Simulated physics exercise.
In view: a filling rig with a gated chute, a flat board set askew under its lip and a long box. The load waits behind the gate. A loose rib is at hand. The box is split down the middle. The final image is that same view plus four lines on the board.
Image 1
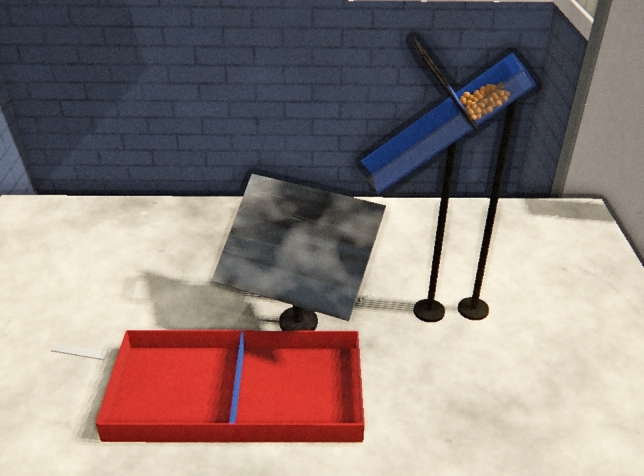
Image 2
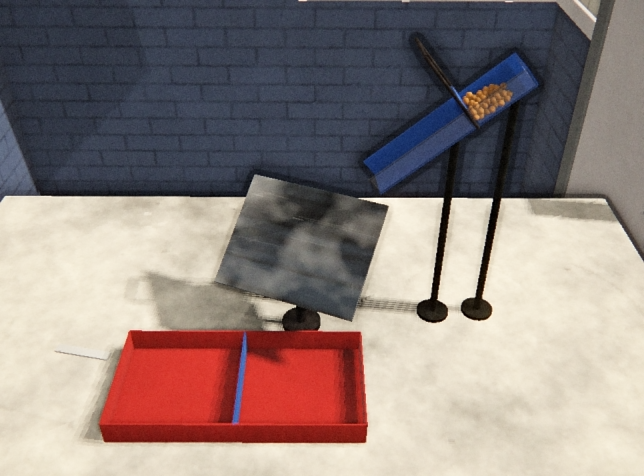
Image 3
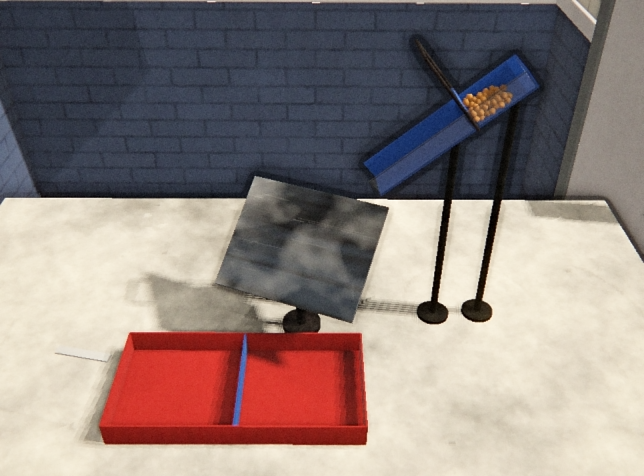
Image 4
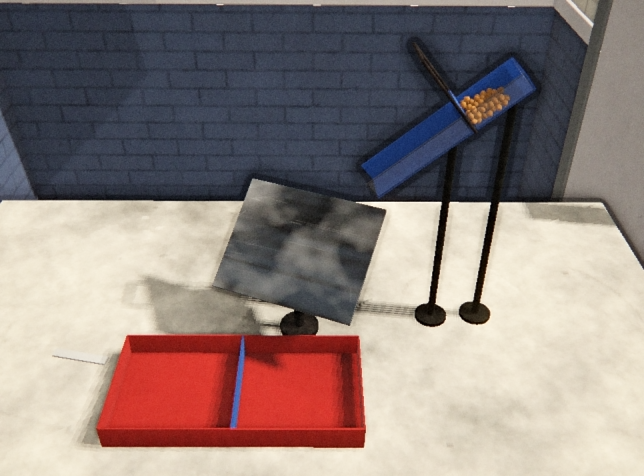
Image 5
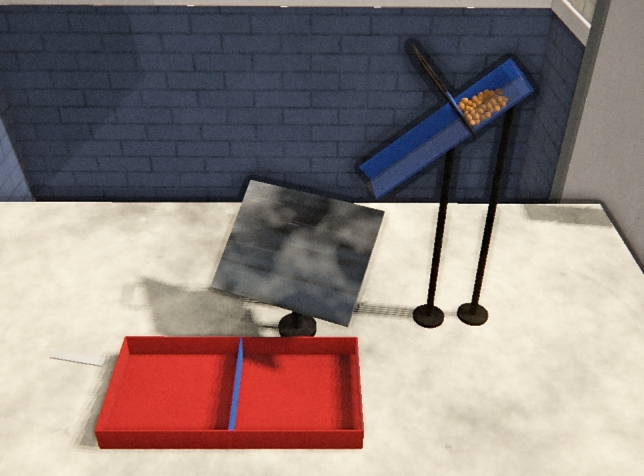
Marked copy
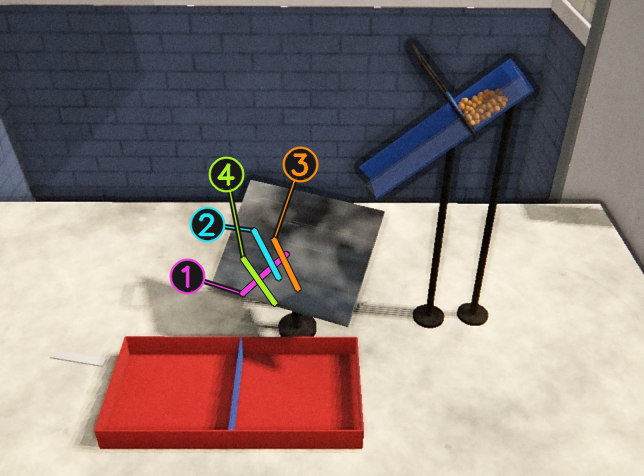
Small orange-brown pieces resting behind a closed gate in a sloping blue chute above a tilted board and a divided red box.
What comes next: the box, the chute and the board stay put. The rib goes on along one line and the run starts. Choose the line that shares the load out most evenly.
1 beats the others.
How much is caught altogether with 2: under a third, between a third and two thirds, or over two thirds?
Line 2 gives over two thirds.
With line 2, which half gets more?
The right half.
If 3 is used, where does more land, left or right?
The right half.
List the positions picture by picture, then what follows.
The first picture shows load behind the gate (481, 101), roasted chickpeas; lip of the chute (375, 184), sloping fairly steeply.
The second picture shows middle of the board (300, 244), tilted fairly steeply; middle of its low edge (280, 301); of its high edge (319, 189).
The third picture shows front corners of the box (100, 426) and (367, 427); front end of its middle wall (234, 426); gate still shut (458, 99).
The fourth picture shows middle of the load (481, 105); lip (376, 188).
The fifth picture shows middle of the load (479, 107); lip (374, 190).
On the marked copy, line 1 from (286, 254) to (242, 293); line 2 from (254, 230) to (278, 277); line 3 from (274, 239) to (297, 288); line 4 from (243, 259) to (274, 303).
Choosing 1, of what is caught, roughly half in the left half, roughly half in the right.
Choosing 2, of what is caught, about a tenth in the left half, almost all in the right.
Choosing 3, of what is caught, just a few in the left half, almost all in the right.
Choosing 4, of what is caught, not one piece in the left half, every piece in the right.
